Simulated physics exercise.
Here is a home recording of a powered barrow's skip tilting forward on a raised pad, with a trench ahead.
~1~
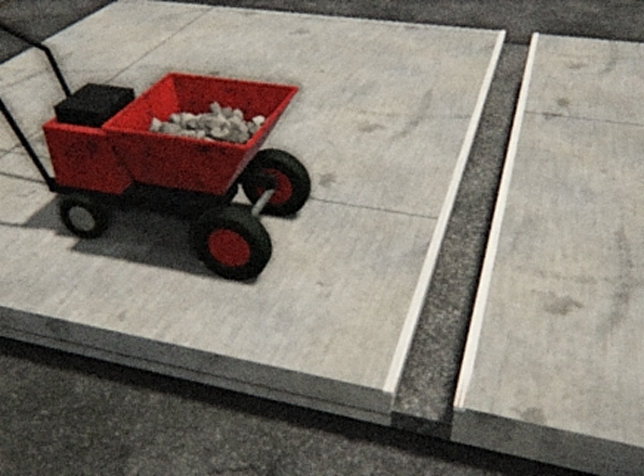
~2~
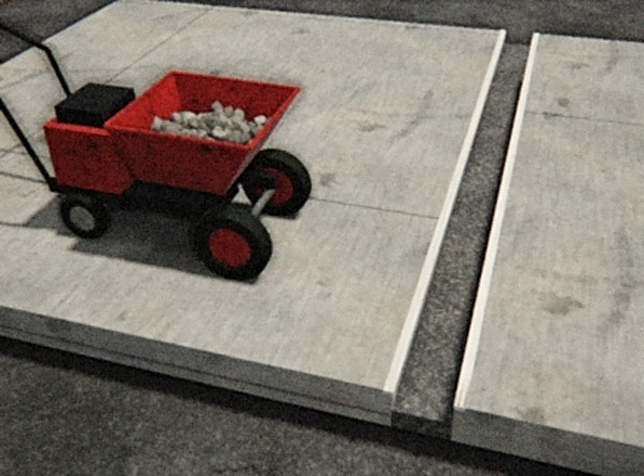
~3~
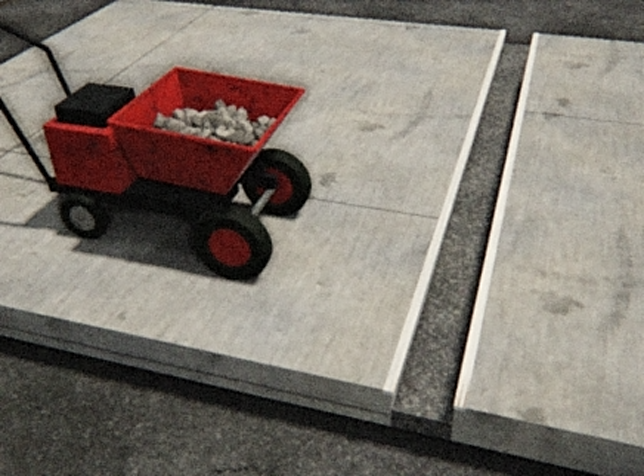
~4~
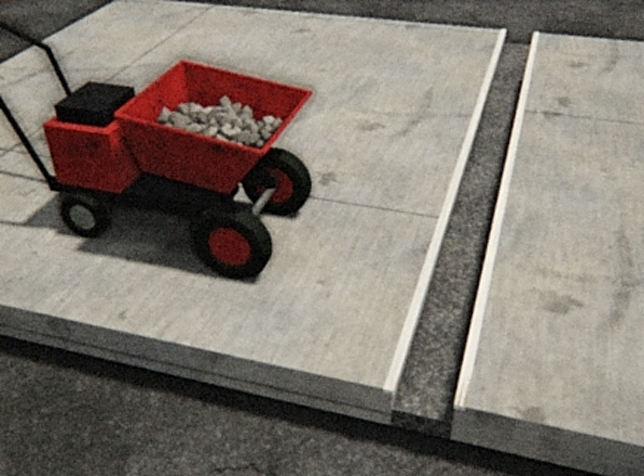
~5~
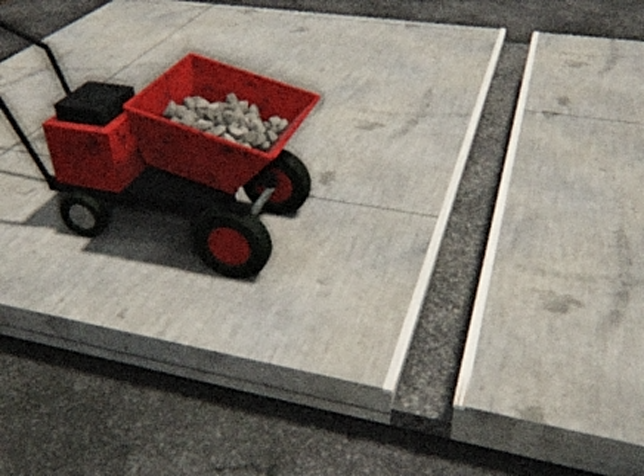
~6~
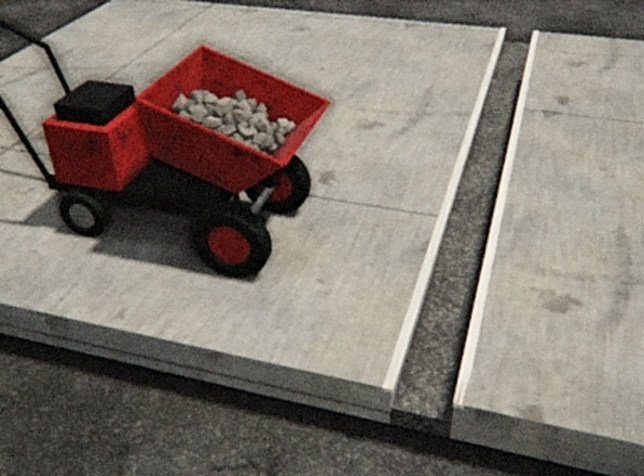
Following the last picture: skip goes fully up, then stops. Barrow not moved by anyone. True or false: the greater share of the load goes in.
False.
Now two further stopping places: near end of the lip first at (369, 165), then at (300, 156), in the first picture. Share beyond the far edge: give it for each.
60 % for the first, 0 % for the second.
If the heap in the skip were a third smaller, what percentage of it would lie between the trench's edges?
Share: Approx. 10 %.
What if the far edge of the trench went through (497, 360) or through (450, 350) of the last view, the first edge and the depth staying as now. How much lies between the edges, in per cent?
Respectively, 20 % and 20 %.
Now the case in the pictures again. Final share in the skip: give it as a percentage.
Result: Close to 15 per cent.
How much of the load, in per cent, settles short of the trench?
Some 70 per cent.
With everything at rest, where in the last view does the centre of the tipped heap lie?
Close to (391, 257) in the last picture.
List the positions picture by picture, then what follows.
Lip of the skip at (247, 148), level; top of the load at (216, 135), broken stones; first edge of the trench at (403, 343); far edge at (470, 357), the trench under half as wide as the skip, and about half as deep as wide, in the first frame.
Lip of the skip at (249, 149), level; top of the load at (217, 135), in the second frame.
Lip of the skip at (254, 151), tipped barely; top of the load at (212, 129), in the third frame.
Lip of the skip at (262, 153), tipped a little; top of the load at (202, 119), in the fourth frame.
Lip of the skip at (272, 158), tipped a little; top of the load at (199, 117), in the fifth frame.
Lip of the skip at (283, 165), tipped clearly; top of the load at (208, 113); first edge of the trench at (403, 341); far edge at (469, 354), in the sixth frame.
Soon after the last picture, skip tipped steeply; all in the skip.
A little later, skip tipped right over; nearly all in the skip; a small part short of the trench.
Later still, skip tipped right over; about a third in the skip; about half short of the trench; a small part in or heaped over the trench.
By the end, skip tipped right over; about a quarter in the skip; about two thirds short of the trench; a small part in or heaped over the trench; none beyond it.
